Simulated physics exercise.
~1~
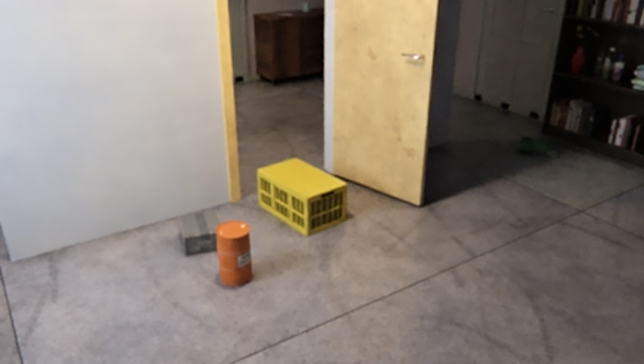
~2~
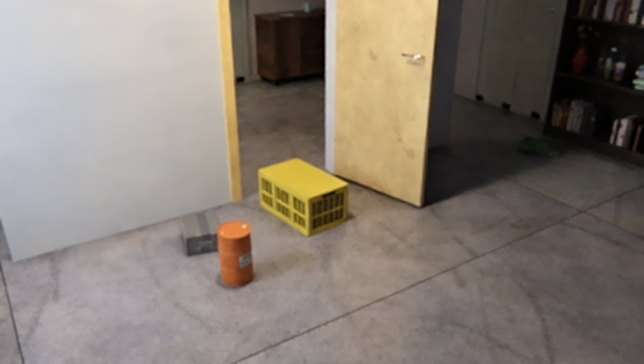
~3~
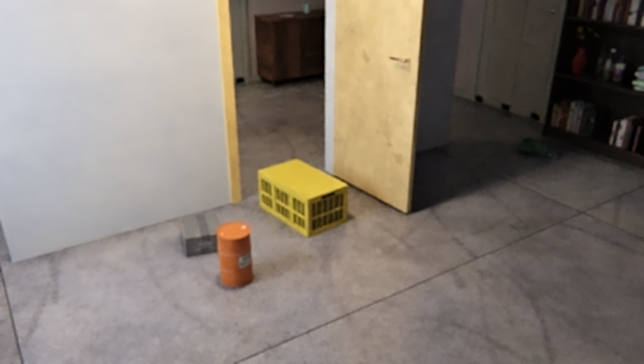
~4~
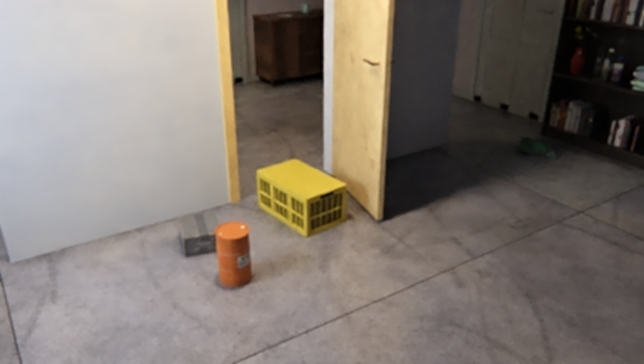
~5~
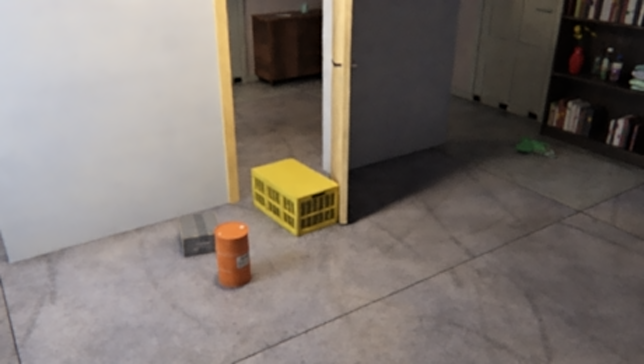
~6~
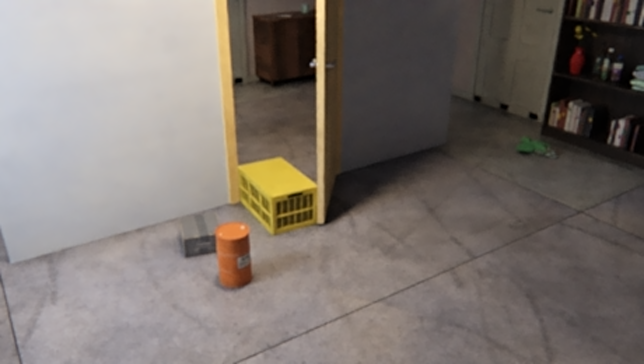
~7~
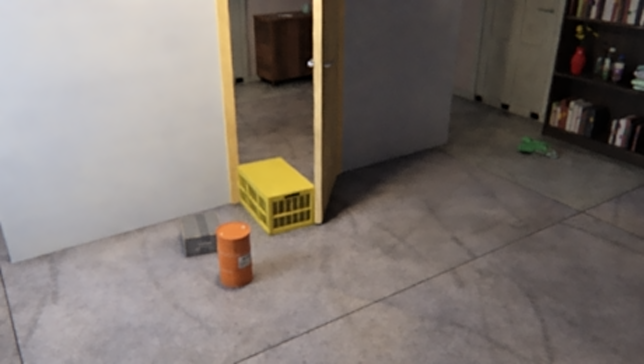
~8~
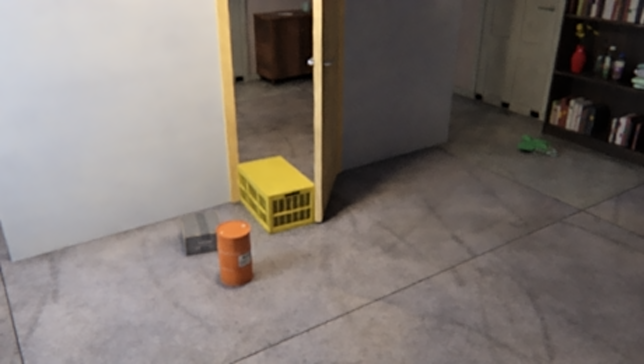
In a room with a grey concrete floor, a wooden door stands wide open beside a yellow crate, with an orange canister and a small grey box nearby and a dark bookshelf at the right. The door begins to swing toward the doorway, with nobody in sight. It reaches the crate and keeps turning, and the crate slides a short way to the left. The door then slows and stops against the crate, still partly open. The canister and grey box stay where they were, and the doorway remains unclosed.
